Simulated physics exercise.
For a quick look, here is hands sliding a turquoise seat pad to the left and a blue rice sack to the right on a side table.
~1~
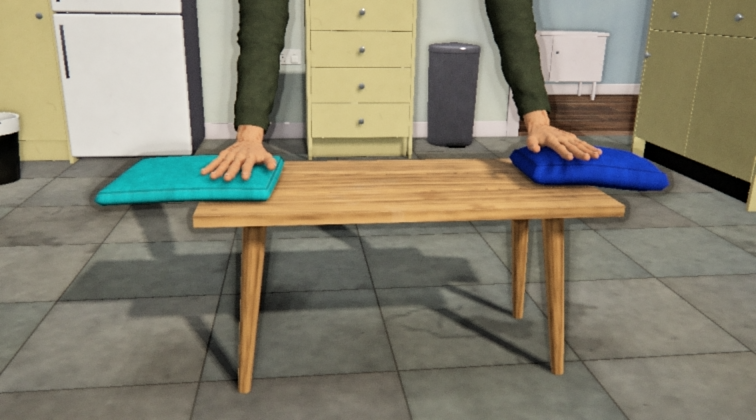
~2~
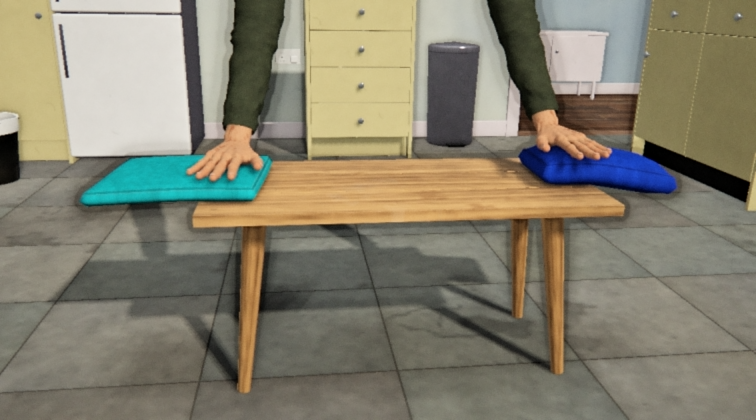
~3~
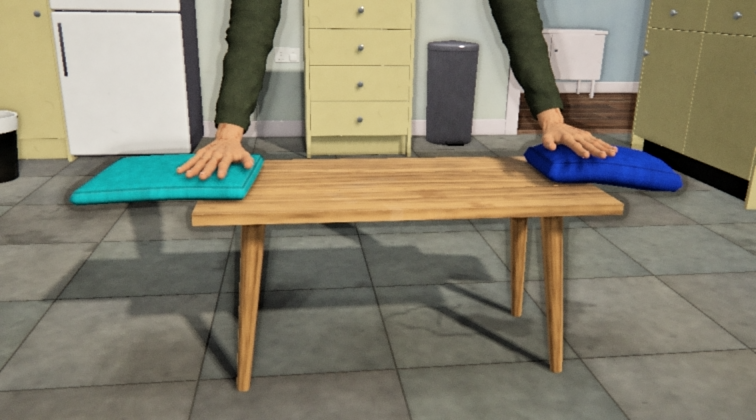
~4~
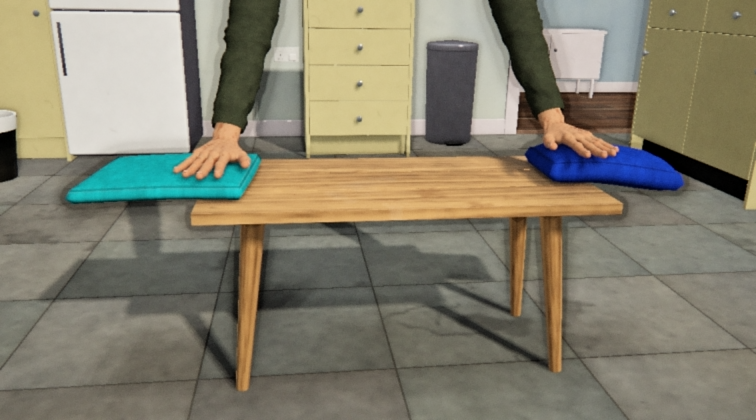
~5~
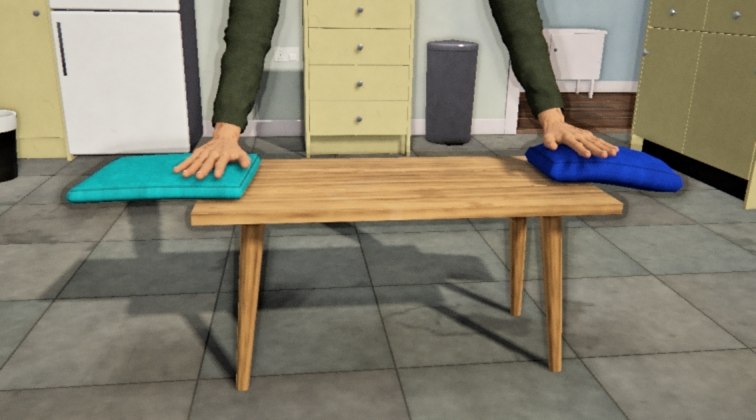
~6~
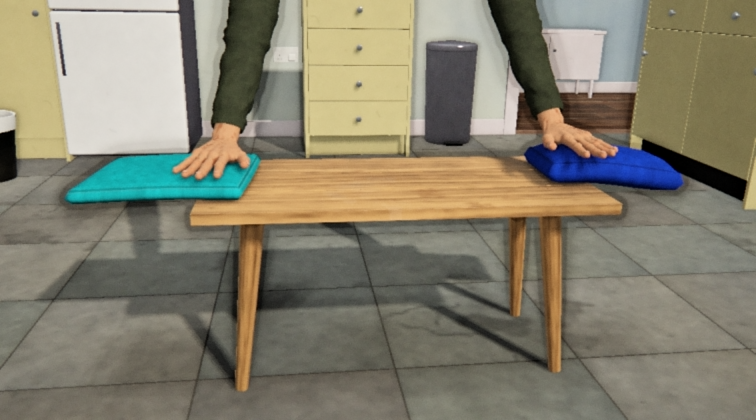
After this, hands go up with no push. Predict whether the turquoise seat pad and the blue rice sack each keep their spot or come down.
The turquoise seat pad comes down; the blue rice sack comes down.
Then, 0.26 s after the last picture, seat pad tipping outwards near (173, 204); rice sack tipping outwards near (606, 191).
Then, 0.50 s after the last picture, seat pad on the floor near (168, 283); rice sack on the floor near (614, 301).
Then, 0.72 s after the last picture, seat pad on the floor near (152, 332); rice sack on the floor near (650, 308).
At rest, seat pad on the floor near (153, 325); rice sack on the floor near (663, 313). The turquoise seat pad tips over and falls and the blue rice sack goes down.
